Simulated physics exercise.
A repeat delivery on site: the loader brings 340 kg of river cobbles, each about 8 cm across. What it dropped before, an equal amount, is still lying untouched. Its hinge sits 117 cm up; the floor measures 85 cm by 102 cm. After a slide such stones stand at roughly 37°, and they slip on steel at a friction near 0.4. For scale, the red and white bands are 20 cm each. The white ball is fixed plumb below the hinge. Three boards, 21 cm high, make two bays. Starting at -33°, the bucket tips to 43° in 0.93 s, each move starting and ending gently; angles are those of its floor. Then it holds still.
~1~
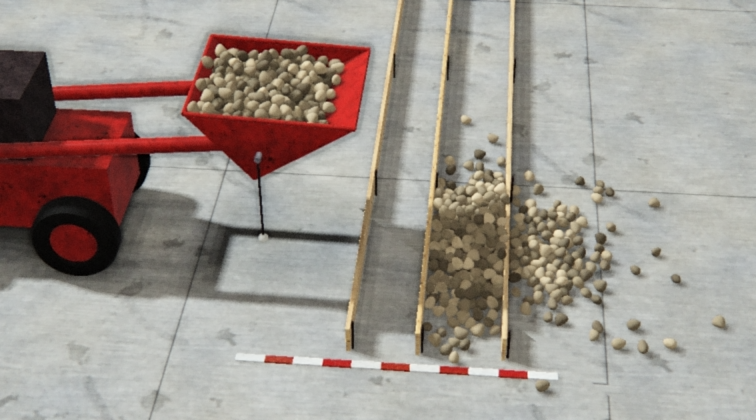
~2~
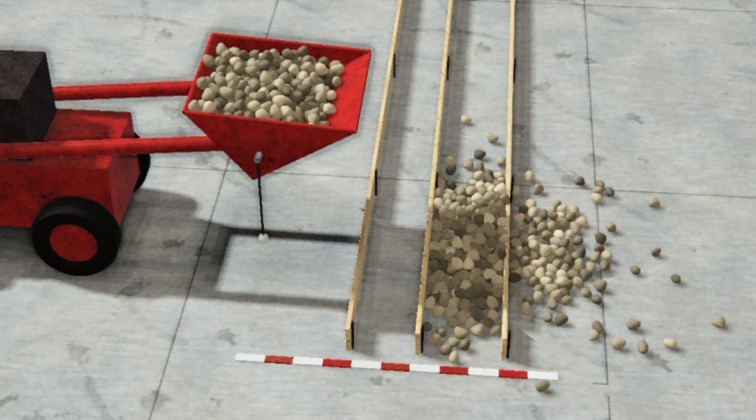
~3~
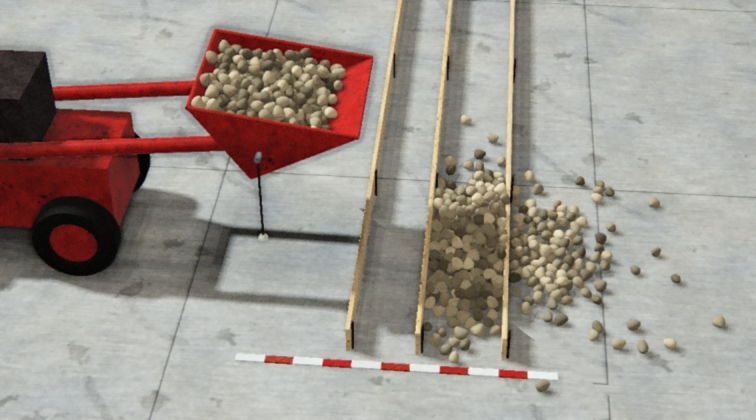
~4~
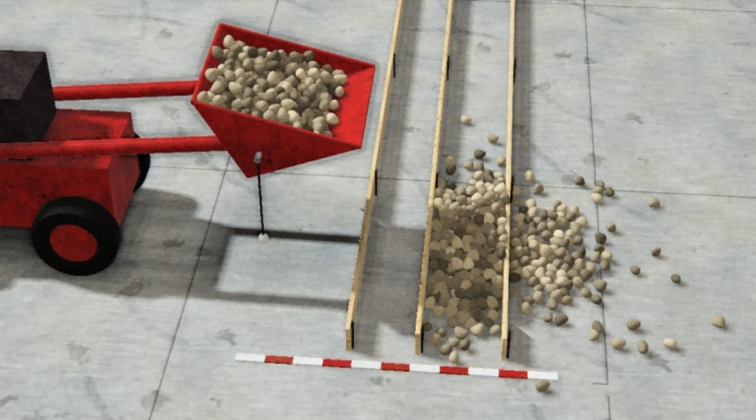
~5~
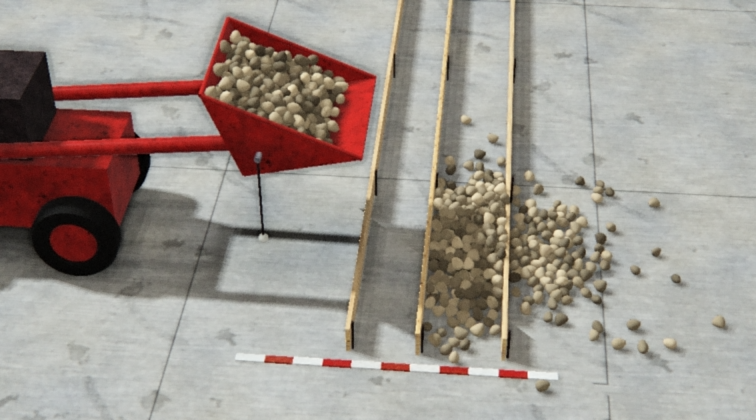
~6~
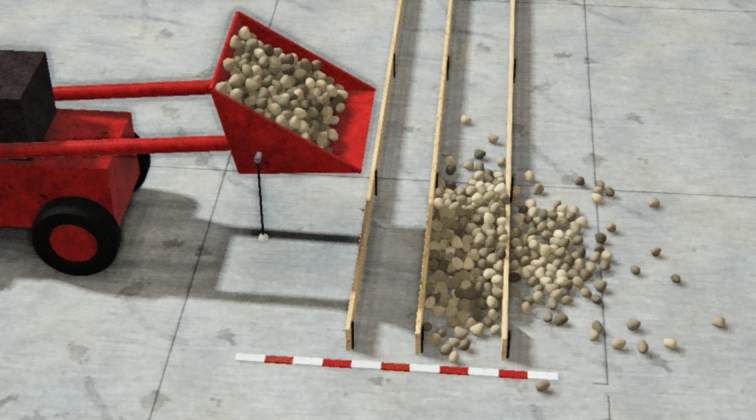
A red loader tilting its bucket of pale rounded stones forward beside three boards, an earlier stone pile lying still among them.
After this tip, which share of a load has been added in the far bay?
About 4 per cent.
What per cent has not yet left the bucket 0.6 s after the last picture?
About 55 per cent.
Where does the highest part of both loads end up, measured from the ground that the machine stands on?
Some 34 cm above that level.
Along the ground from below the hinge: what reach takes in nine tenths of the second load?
Roughly 110 cm ahead of it.
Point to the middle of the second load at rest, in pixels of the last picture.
Around (389, 239).
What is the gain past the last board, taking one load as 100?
About 0 per cent.
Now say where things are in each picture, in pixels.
The bucket is at -33°, its lip at (355, 129); the top of the load is at (232, 64). The earlier load is highest near (490, 216), 26 cm above ground level, 71 % in the far bay, 29 % past the last board, in the first frame.
The bucket is at -31°, its lip at (356, 132); the top of the load is at (233, 63), in the second frame.
Lip at (359, 138), floor tilted -27°, highest stones at (236, 61), in the third frame.
Lip at (361, 147), floor tilted -21°, highest stones at (236, 55), in the fourth frame.
Lip at (362, 159), floor tilted -13°, highest stones at (241, 50), in the fifth frame.
The bucket is at -4°, its lip at (361, 172); the top of the load is at (243, 49), in the sixth frame.
Then, 0.3 s after the last picture the floor is at 31°; in per cent of one load, 100 in the bucket, 71 in the far bay, 29 past the last board; the foremost stones are at (661, 291).
Then, 0.6 s after the last picture the floor is at 43°; in per cent of one load, 53 in the bucket, 28 short of the bays, 19 in the near bay, 71 in the far bay, 29 past the last board; the foremost stones are at (661, 291).
Then, 1.0 s after the last picture the floor is at 43°; in per cent of one load, 6 in the bucket, 28 short of the bays, 64 in the near bay, 73 in the far bay, 29 past the last board; the foremost stones are at (661, 291).
Then, 3.6 s after the last picture the floor is at 43°; in per cent of one load, 0 in the bucket, 25 short of the bays, 71 in the near bay, 75 in the far bay, 29 past the last board; the foremost stones are at (661, 291). Net gain in the far bay, 4.
